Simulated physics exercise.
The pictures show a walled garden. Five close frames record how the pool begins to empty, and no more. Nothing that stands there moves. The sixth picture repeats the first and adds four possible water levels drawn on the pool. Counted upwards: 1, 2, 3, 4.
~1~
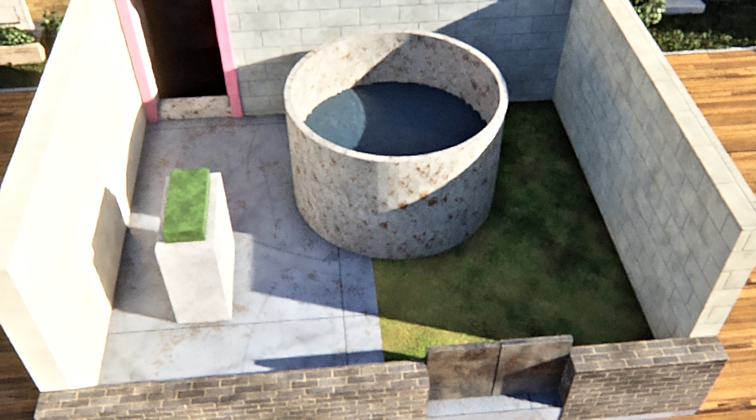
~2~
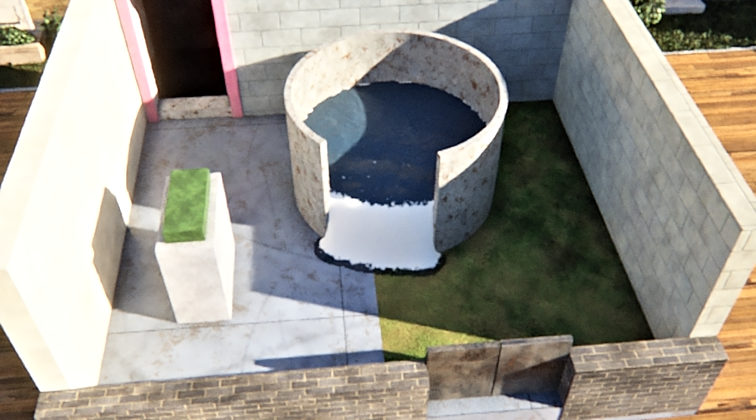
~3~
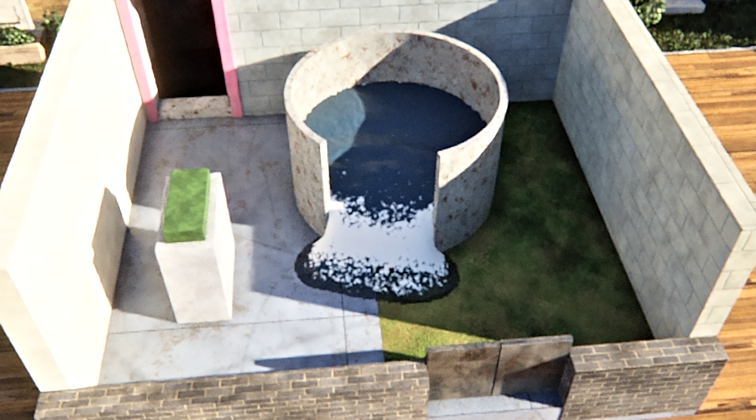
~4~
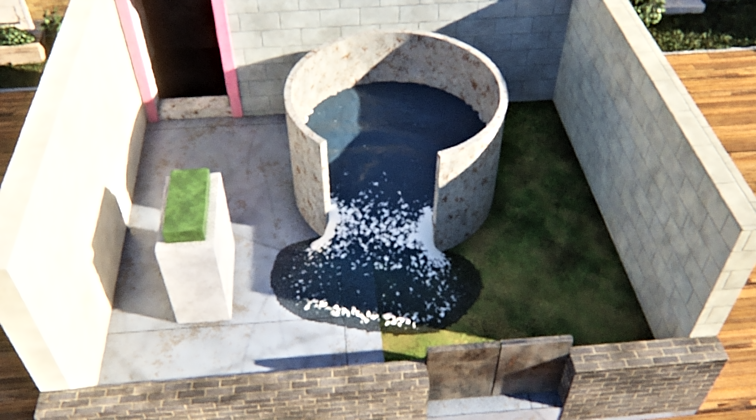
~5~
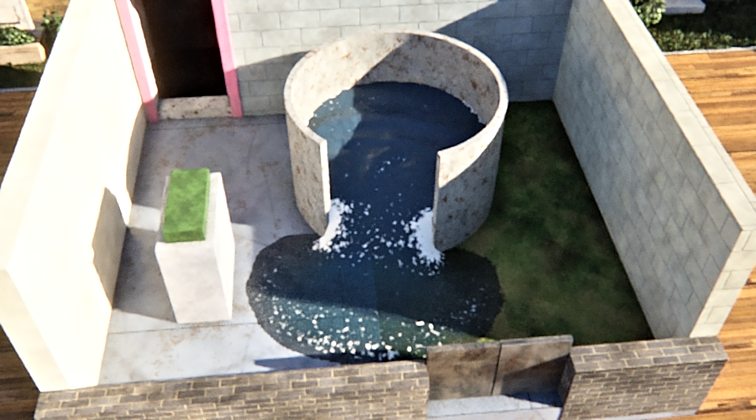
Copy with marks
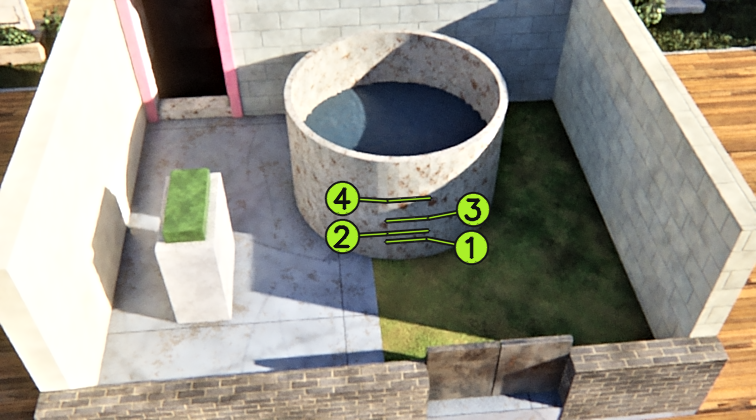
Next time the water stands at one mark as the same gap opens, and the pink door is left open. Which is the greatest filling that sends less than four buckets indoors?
Choose 3.
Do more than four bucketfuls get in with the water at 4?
Yes, it does.
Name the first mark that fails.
Here it is mark 4.
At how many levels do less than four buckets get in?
Three.
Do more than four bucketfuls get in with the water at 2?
No, not at all.
On the marked copy, 1 at (406, 240); 2 at (407, 232); 3 at (407, 219); 4 at (408, 199); from the bottom up 1, 2, 3, 4.
Choosing 1, nothing gets over.
Choosing 2, nothing gets over.
Choosing 3, a bucket or two gets in.
Choosing 4, about 13 bucketfuls get in.
